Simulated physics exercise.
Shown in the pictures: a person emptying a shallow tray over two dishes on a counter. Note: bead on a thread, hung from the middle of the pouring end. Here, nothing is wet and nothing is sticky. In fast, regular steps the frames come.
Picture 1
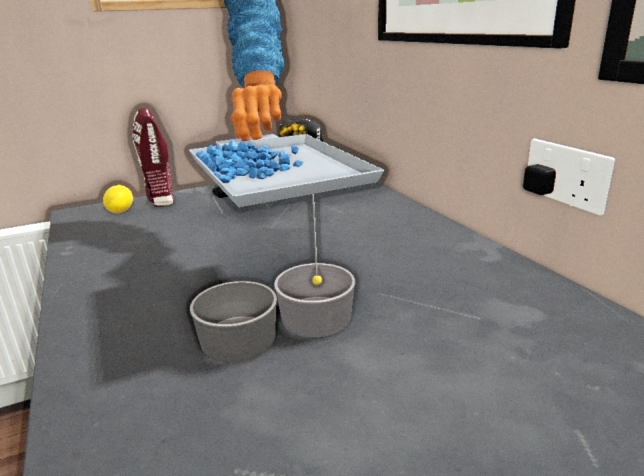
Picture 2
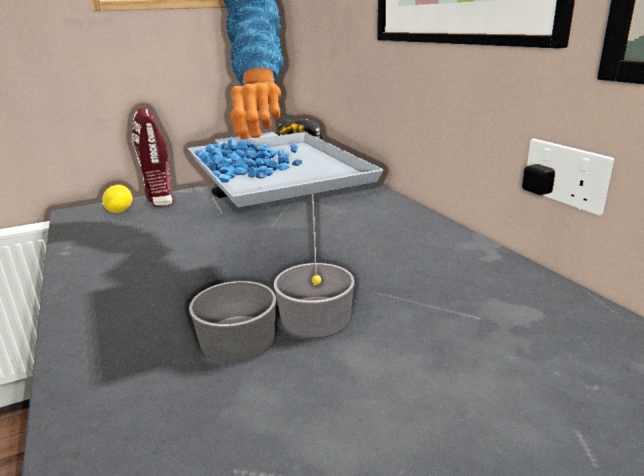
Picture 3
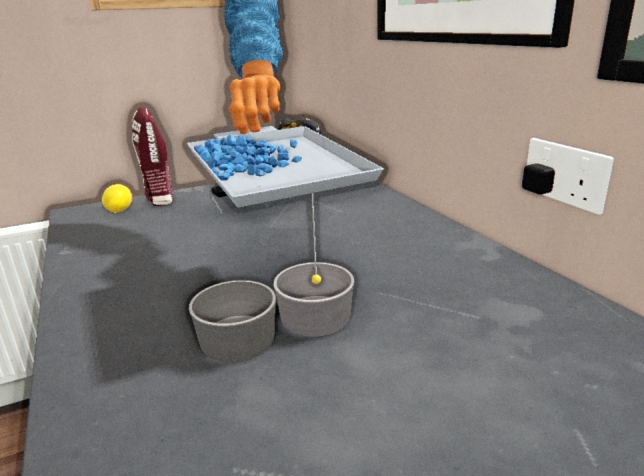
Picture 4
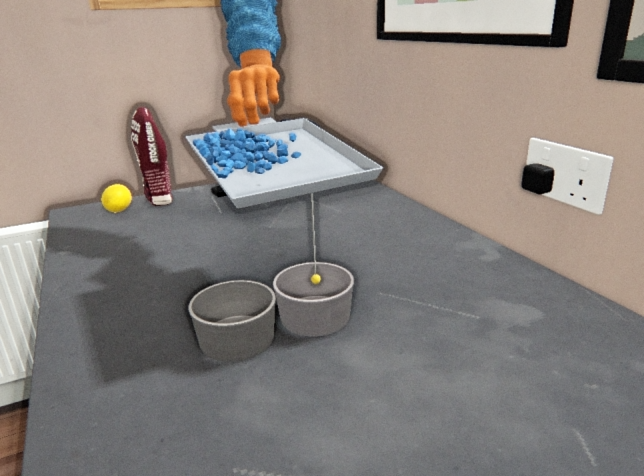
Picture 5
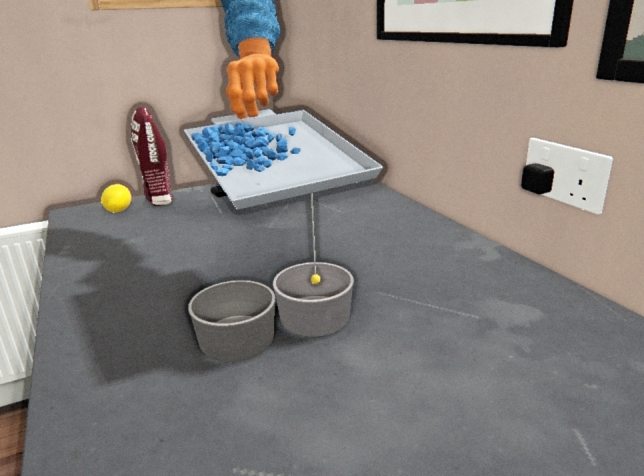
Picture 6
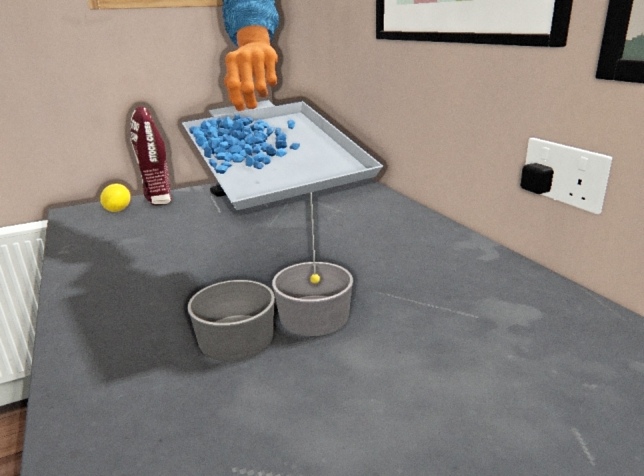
The clip opens on a hand in a fuzzy blue sleeve at the back of a shallow tray of blue stones, above two grey dishes and a yellow bead hanging on a thread. The hand slowly raises the tray's far side, tilting it slightly, while the stones barely shift.
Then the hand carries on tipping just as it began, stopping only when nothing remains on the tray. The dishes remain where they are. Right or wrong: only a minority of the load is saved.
Right, only a minority is saved.
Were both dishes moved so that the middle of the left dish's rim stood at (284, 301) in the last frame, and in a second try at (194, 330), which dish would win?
First try, the leftmost dish; second try, the rightmost dish.
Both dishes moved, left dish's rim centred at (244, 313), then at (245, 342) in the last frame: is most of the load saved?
Taking the tries in order: A major share, followed by a major share.
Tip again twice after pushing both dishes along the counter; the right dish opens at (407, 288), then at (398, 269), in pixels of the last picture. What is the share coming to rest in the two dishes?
20, then 10 %.
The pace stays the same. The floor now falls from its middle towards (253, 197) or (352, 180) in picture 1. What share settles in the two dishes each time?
First case around 60 per cent, second case 0 per cent.
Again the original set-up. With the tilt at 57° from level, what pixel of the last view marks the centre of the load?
Its middle sits at about pixel (255, 184).
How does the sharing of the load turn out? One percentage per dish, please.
Result - left dish: 20 %; right dish: 0 %.
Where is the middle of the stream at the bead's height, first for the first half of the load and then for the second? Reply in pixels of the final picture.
(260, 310) for the early half, (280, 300) for the late half.
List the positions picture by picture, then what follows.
In the first picture, corners of the pouring end at (238, 193) and (377, 170), level; middle of the load at (241, 161), aquarium stones; left dish at (248, 338); right dish at (332, 314); bead on its thread at (317, 280).
In the second picture, corners of the pouring end at (237, 194) and (377, 169), level; middle of the load at (241, 160).
In the third picture, corners of the pouring end at (237, 194) and (377, 168), tipped barely, lowest at the left corner; middle of the load at (240, 156).
In the fourth picture, corners of the pouring end at (236, 195) and (376, 167), tipped a little, lowest at the left corner; middle of the load at (239, 150).
In the fifth picture, corners of the pouring end at (236, 197) and (376, 166), tipped a little, lowest at the left corner; middle of the load at (238, 145).
In the sixth picture, corners of the pouring end at (236, 198) and (376, 165), tipped a little, lowest at the left corner; middle of the load at (237, 140); left dish at (245, 337); right dish at (330, 313).
Soon, tray tipped steeply; most on the tray; a stray few outside both; a small part in the air.
A while on, tray tipped right over; about a quarter in the left dish; most outside both; a small part in the air.
Towards the end, tray tipped past a quarter turn; about a quarter in the left dish; a stray few in the right dish; most outside both.
Finally, tray tipped past a quarter turn; about a quarter in the left dish; a stray few in the right dish; most outside both.
